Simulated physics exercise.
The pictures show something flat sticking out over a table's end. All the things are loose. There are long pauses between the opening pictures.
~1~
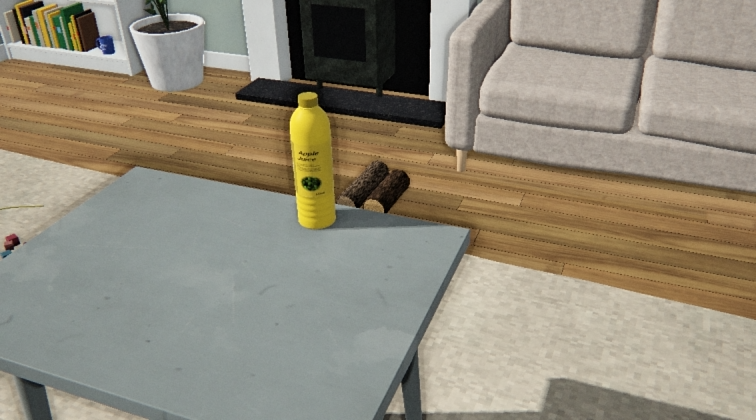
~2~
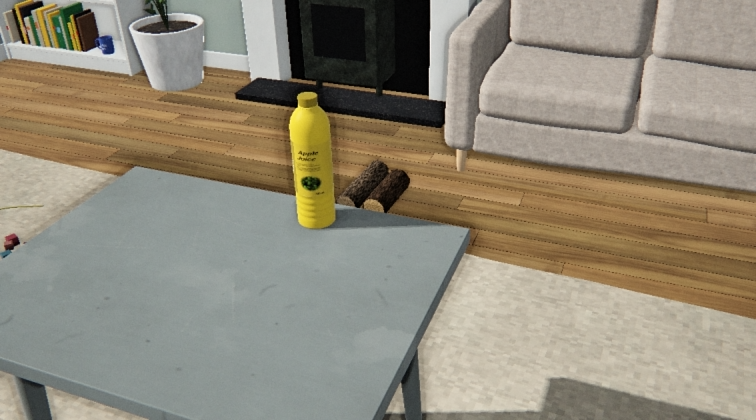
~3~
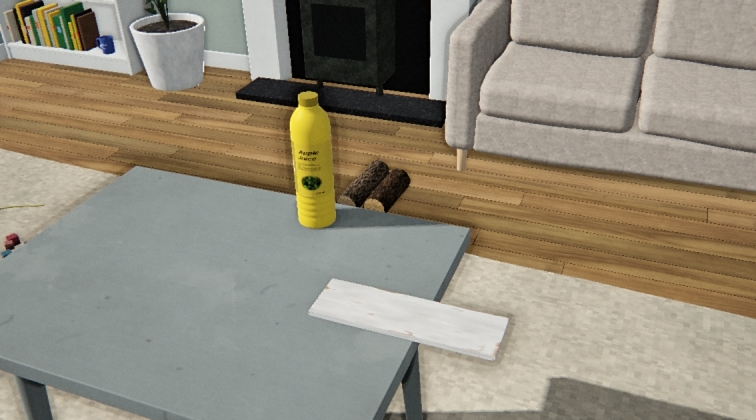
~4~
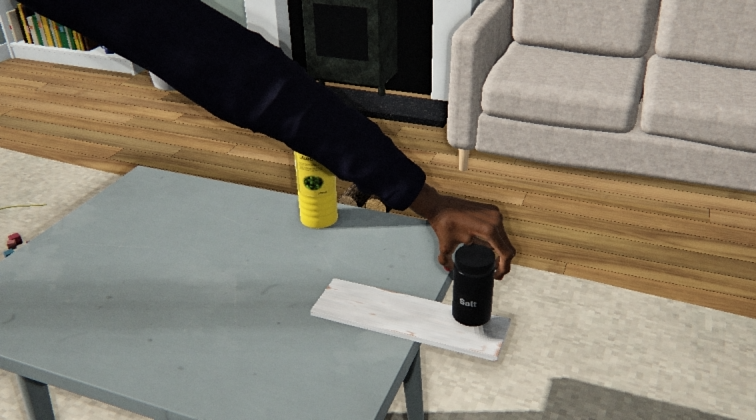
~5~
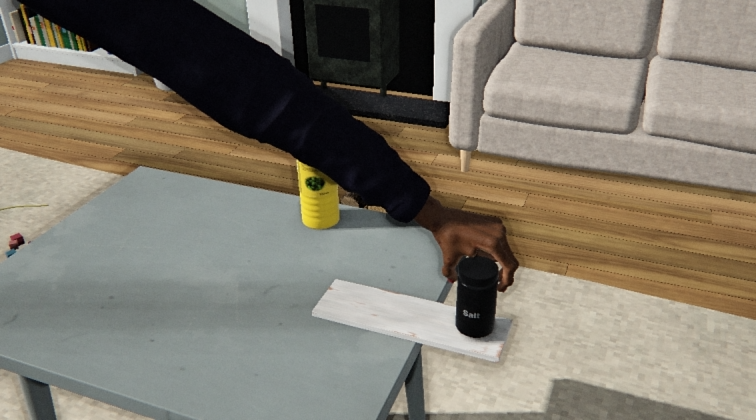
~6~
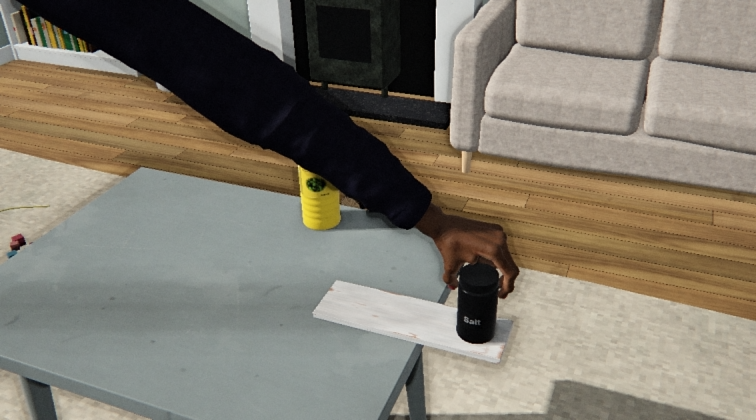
In this clip, a yellow bottle stands on a gray table, then a white board appears, jutting past the table's right edge. A dark-sleeved arm reaches in from the left and lowers a black jar onto the board's overhanging end.
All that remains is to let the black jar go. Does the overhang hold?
The plank goes over.
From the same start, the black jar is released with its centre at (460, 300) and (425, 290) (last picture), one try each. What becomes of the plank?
In the first case it goes over; in the second case it holds.
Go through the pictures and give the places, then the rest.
In the first frame, the last thing is not in view yet; yellow bottle (313, 161).
In the second frame, the last thing is not in view yet; yellow bottle (312, 161).
In the third frame, the last thing is not in view yet; yellow bottle (313, 160).
In the fourth frame, coming down; black jar (473, 285).
In the fifth frame, coming down; black jar (477, 297).
In the sixth frame, set down, still held; black jar (477, 303).
Then, 0.50 s past the last view, black jar and white plank now down on the floor or falling.
Then, 0.70 s past the last view, things are still on the move.
Finally, down on the floor or falling, black jar and white plank; yellow bottle still in place. The plank comes down.
